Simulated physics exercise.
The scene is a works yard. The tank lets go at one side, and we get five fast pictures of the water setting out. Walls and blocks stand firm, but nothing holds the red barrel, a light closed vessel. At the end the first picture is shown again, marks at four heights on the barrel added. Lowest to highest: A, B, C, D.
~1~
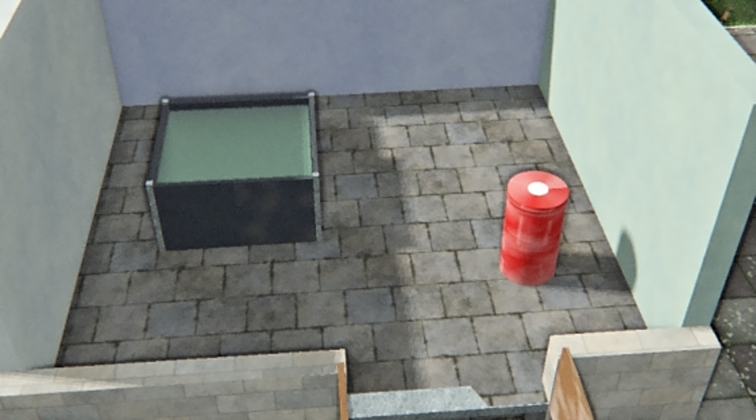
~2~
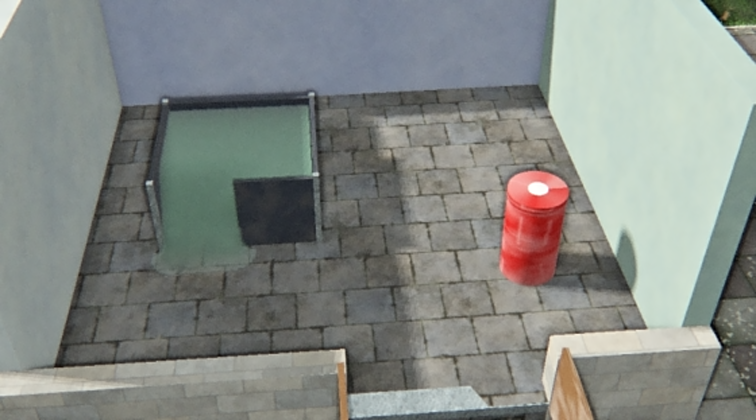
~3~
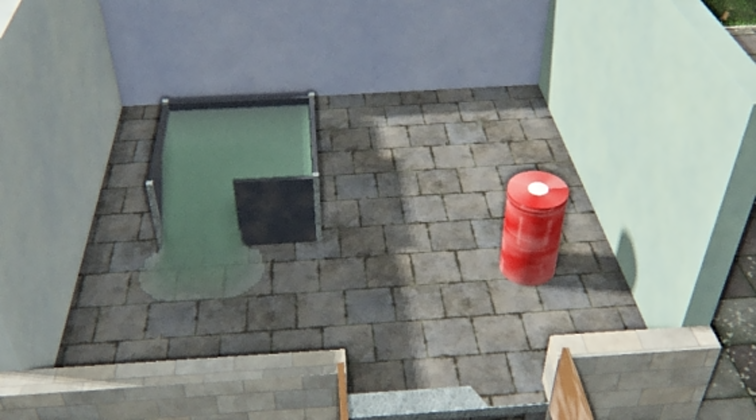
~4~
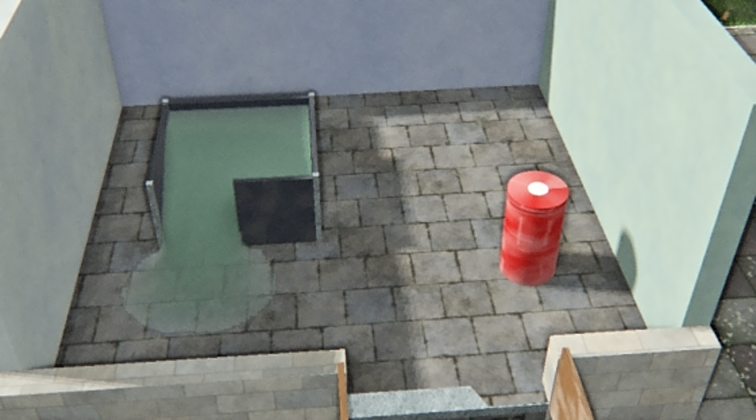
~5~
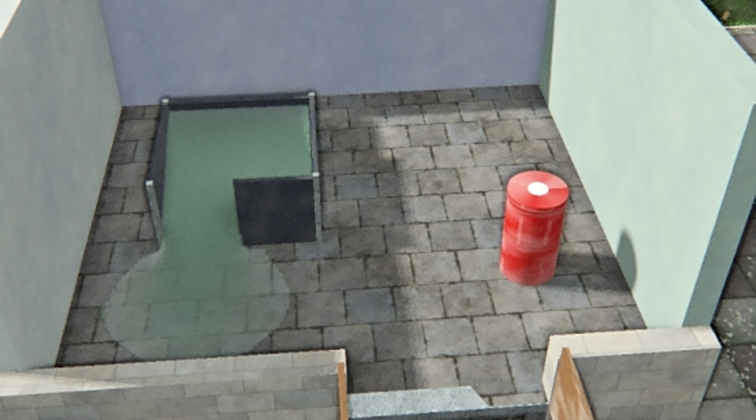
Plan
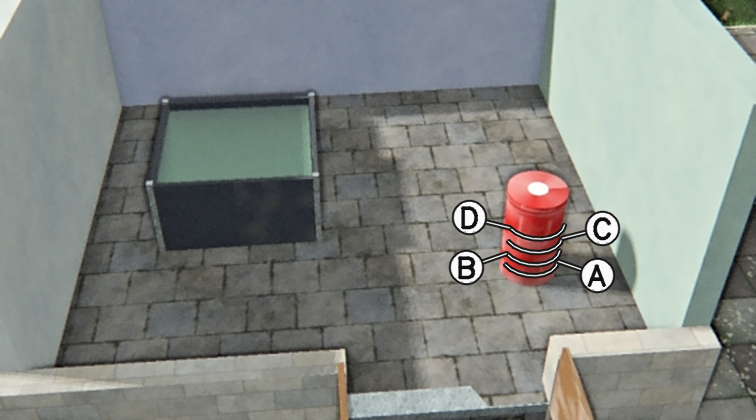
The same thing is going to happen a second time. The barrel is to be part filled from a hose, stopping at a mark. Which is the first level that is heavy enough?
A is the one.
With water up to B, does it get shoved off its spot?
No.
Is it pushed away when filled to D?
No, that is safe.
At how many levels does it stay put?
All four.
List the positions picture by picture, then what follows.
Lid of the red barrel at (539, 189); tank full, its middle at (237, 144); open gate at (448, 347), in the first picture.
In the second picture, 1 % of the ground under water, its edge towards the barrel at (247, 249).
In the third picture, 3 % of the ground under water, its edge towards the barrel at (253, 267).
In the fourth picture, 6 % of the ground under water, its edge towards the barrel at (266, 290).
Lid of the red barrel at (539, 189); 9 % of the ground under water, its edge towards the barrel at (273, 285), in the fifth picture.
In white, A at (536, 275); B at (537, 264); C at (539, 252); D at (541, 239); from the bottom up A, B, C, D.
If A is chosen, it does not move.
If B is chosen, it does not move.
If C is chosen, it does not move.
If D is chosen, it does not move.
